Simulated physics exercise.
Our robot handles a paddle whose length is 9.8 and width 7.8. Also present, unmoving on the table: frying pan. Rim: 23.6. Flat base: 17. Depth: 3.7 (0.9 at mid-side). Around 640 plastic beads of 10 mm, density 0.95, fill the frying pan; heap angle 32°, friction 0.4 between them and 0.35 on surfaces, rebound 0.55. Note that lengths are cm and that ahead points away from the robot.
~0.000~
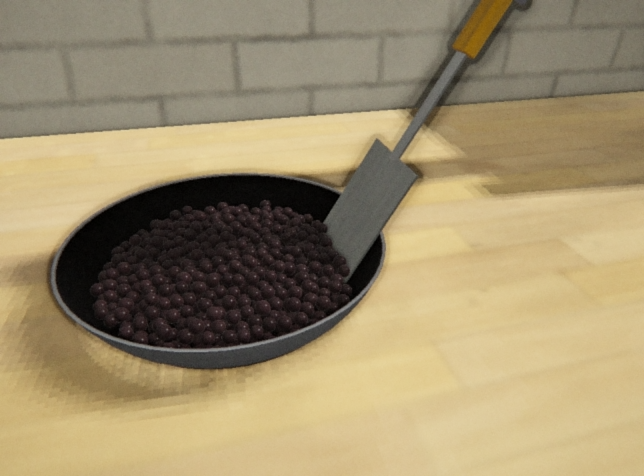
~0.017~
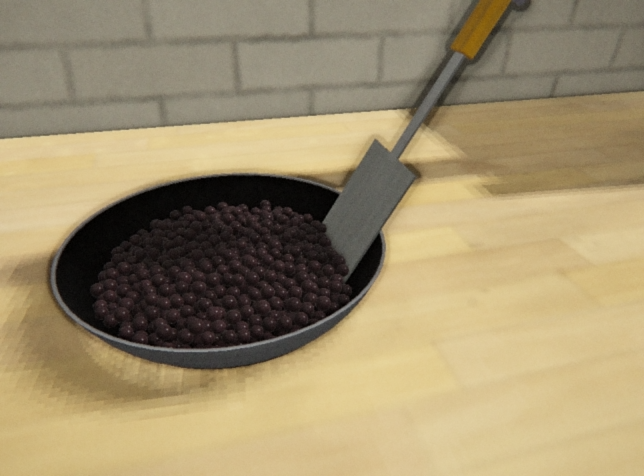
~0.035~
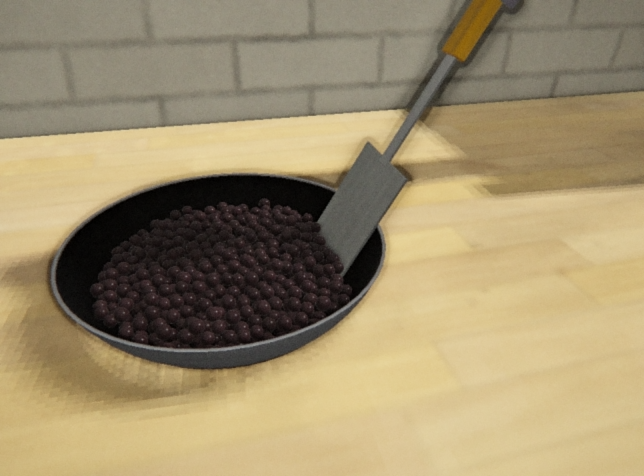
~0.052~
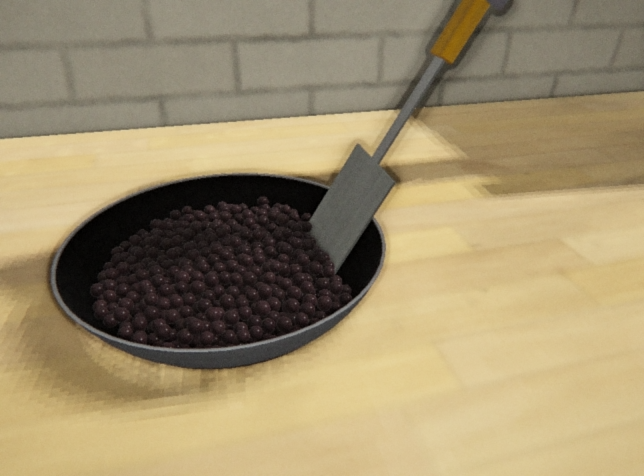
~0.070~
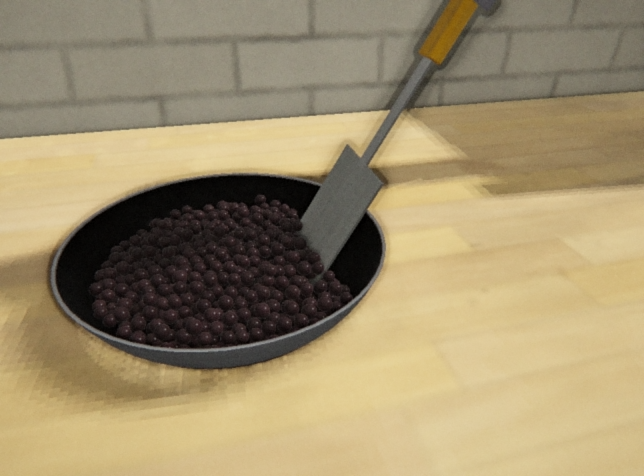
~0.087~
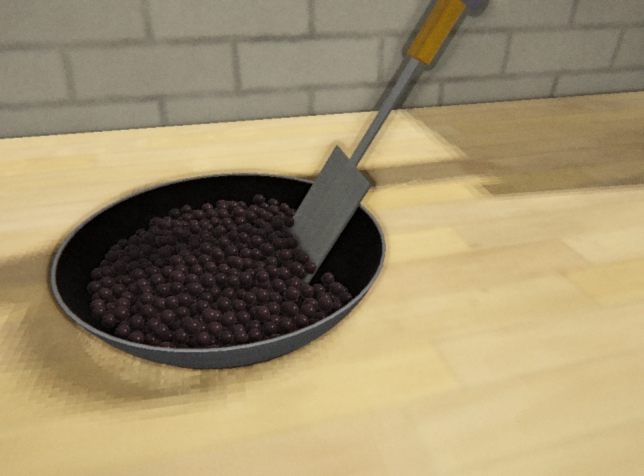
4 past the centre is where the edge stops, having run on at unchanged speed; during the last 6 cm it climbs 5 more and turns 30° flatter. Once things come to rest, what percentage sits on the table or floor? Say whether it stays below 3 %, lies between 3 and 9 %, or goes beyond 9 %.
It stays below 3 %.
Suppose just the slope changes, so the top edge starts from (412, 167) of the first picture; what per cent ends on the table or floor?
I'd estimate around 0 per cent.
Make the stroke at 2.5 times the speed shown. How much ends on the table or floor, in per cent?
About 15 per cent.
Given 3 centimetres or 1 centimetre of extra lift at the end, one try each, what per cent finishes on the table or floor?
It works out to some 0 per cent for the first setting and some 0 per cent for the second.
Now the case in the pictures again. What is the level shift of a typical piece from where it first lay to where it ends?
Near 2 cm, measured level.
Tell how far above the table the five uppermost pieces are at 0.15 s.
4 cm.
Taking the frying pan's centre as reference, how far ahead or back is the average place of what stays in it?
Forward offset: Roughly 3.0 cm.
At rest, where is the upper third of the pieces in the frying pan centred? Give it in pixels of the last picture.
Around (153, 268).
By 0.15 s, sloping 57°, highest piece 4 above the table; 645 in the frying pan.
By 0.21 s, sloping 42°, highest piece 6 above the table; 645 in the frying pan.
By 0.44 s, sloping 29°, highest piece 4 above the table; 645 in the frying pan.
By 1.49 s, sloping 29°, highest piece 4 above the table; 645 in the frying pan.
Final count, 645 in the frying pan. That is 0 % on the table or floor.
